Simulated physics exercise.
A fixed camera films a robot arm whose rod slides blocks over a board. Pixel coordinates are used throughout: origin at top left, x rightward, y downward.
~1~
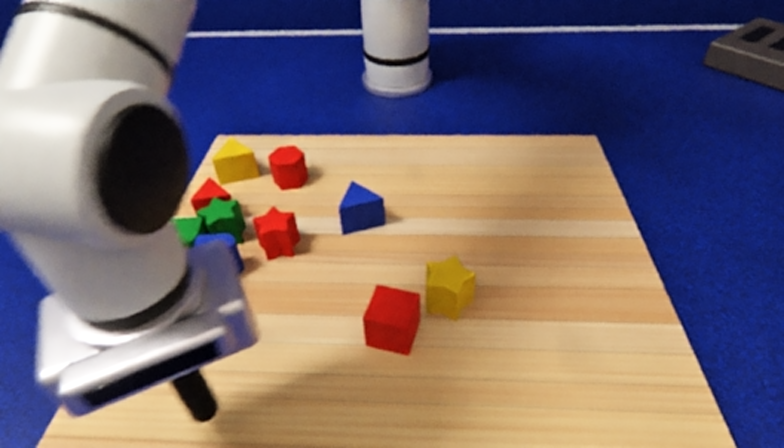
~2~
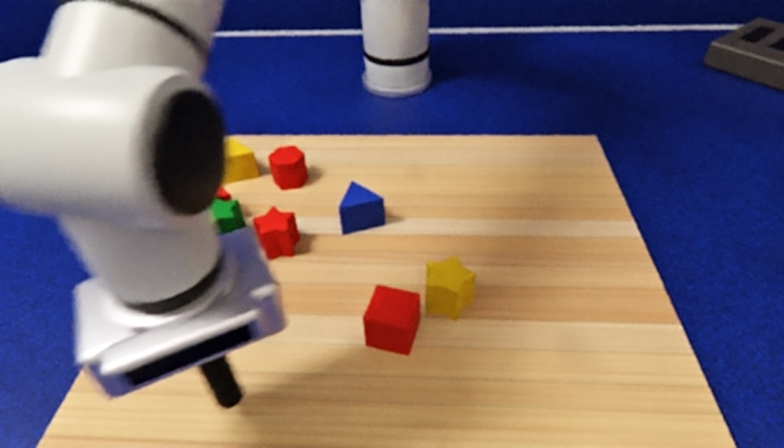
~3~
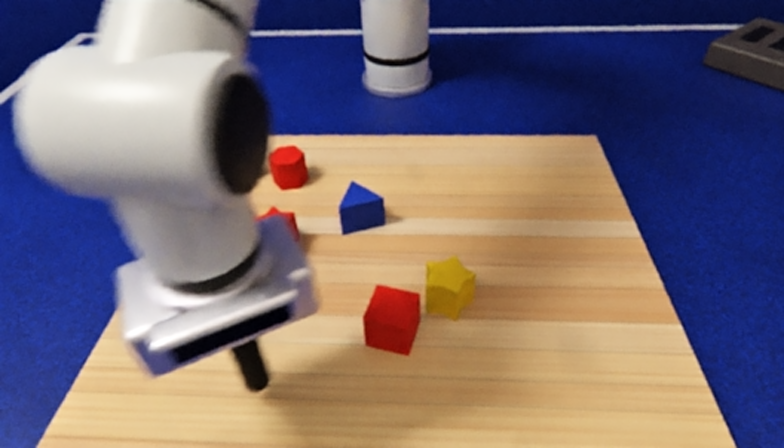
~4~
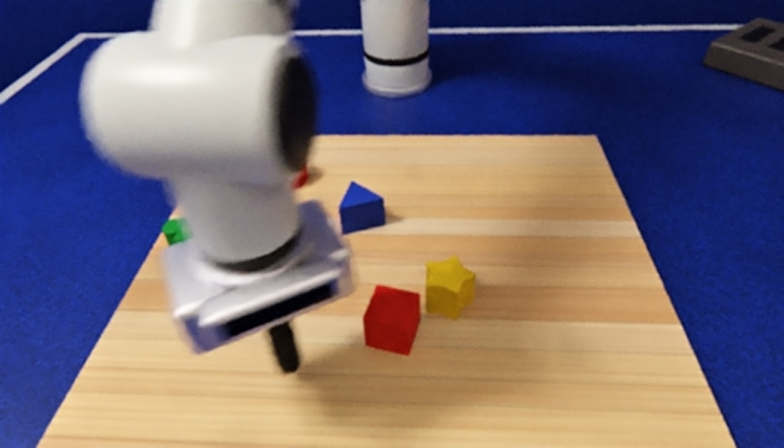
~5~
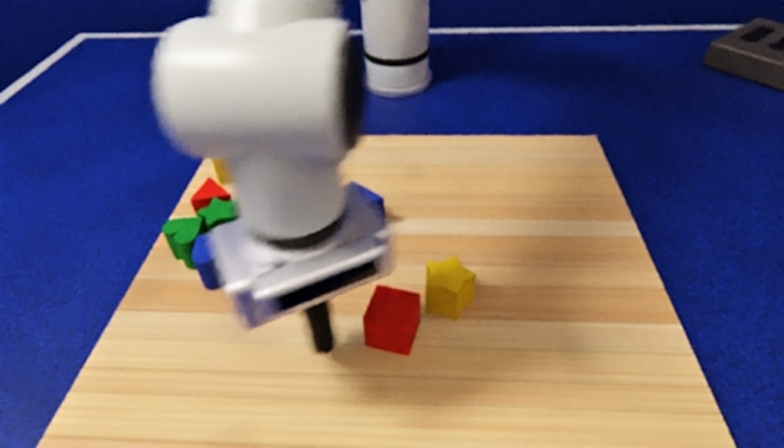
The clip shows a white robotic arm with a black rod moving steadily right and slightly away over a wooden board, passing in front of colourful blocks and nearing a red block beside a yellow star, while the blocks stay still.
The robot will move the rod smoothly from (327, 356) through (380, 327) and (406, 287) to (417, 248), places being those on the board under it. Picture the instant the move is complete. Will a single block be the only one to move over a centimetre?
That would be a yes.
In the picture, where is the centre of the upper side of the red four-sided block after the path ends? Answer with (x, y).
It will likely be found at (425, 299).
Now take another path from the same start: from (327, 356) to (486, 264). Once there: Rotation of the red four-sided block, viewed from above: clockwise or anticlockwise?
Viewed from above: Clockwise.
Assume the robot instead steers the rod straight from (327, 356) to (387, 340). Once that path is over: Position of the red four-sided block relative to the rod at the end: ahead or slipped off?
Kept ahead.
The first path, step by step. One third of the way, rod (379, 313); red four-sided block (415, 300).
Two thirds of the way, rod (406, 273); red four-sided block (425, 299), turned 10° clockwise; yellow star block (453, 270).
At the end, rod (417, 235); blue triangular block in place; red four-sided block (425, 299), turned 10° clockwise; yellow star block (453, 270).
